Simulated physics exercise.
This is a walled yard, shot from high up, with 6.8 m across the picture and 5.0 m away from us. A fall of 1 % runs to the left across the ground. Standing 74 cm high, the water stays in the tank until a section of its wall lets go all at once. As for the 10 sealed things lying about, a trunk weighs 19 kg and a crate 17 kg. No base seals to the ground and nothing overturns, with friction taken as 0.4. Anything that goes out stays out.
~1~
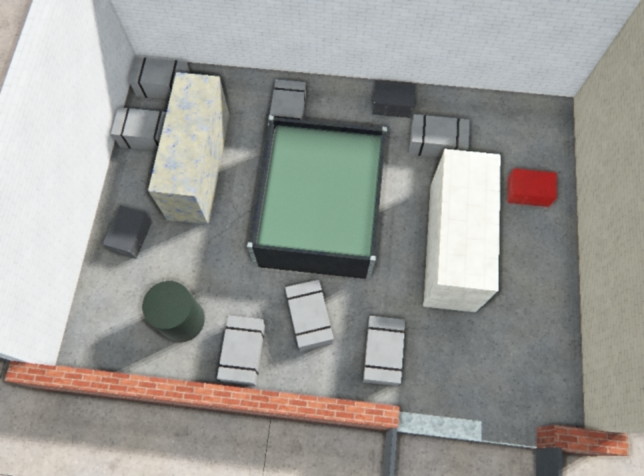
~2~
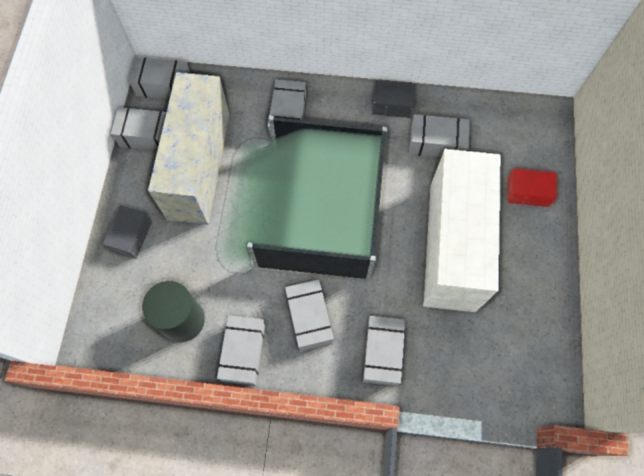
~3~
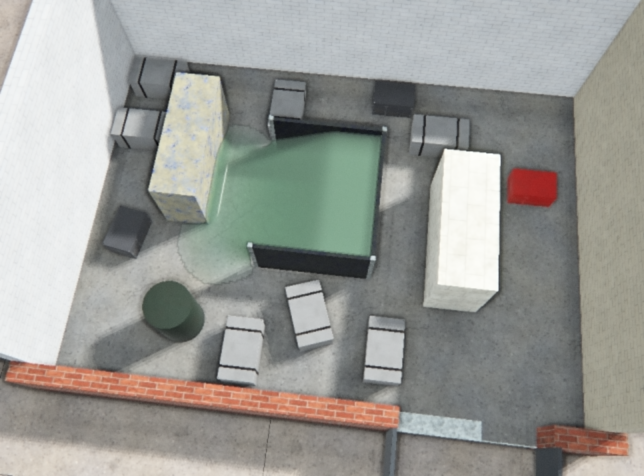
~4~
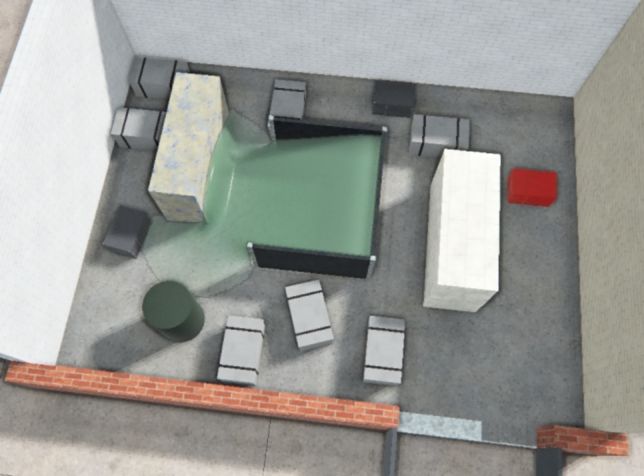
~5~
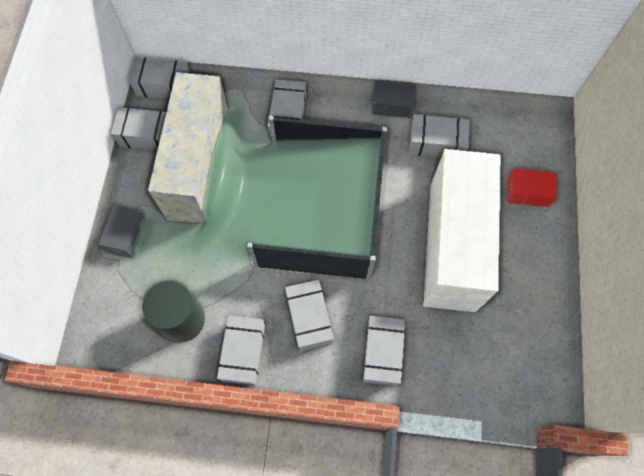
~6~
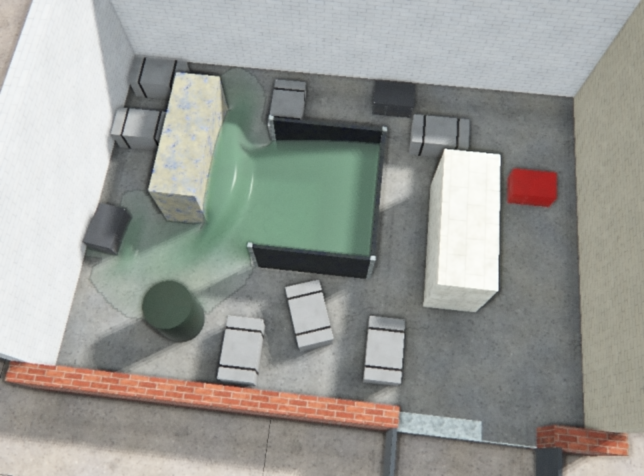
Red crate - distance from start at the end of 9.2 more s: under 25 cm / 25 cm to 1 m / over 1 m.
It will hold steady.
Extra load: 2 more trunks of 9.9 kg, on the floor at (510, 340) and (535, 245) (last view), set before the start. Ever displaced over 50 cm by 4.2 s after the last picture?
Lab note - ordered: Below threshold / below threshold.
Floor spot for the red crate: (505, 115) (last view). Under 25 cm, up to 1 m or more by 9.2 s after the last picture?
In the end it is hauled off.
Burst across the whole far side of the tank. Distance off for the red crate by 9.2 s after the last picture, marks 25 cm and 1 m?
Had it gone that way, the red crate would be borne far.
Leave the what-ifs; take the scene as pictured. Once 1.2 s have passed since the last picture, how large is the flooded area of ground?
Wet: Near 14 m2.
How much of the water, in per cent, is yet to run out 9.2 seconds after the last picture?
94 % or so.
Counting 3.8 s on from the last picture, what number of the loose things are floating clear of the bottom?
Just then, the number is 4.
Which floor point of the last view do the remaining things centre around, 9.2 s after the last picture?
At about (364, 206).
Then, 1.2 s after the last picture the red crate is near (535, 183), 0.0 m from its start, aground; 0 of 10 are out; 0 afloat.
Then, 3.8 s after the last picture the red crate is near (535, 183), 0.0 m from its start, aground; 0 of 10 are out; 4 afloat.
Then, 6.2 s after the last picture the red crate is near (535, 183), 0.0 m from its start, aground; 0 of 10 are out; 6 afloat.
Then, 9.2 s after the last picture the red crate is near (535, 183), 0.0 m from its start, aground; 0 of 10 are out; 7 afloat.
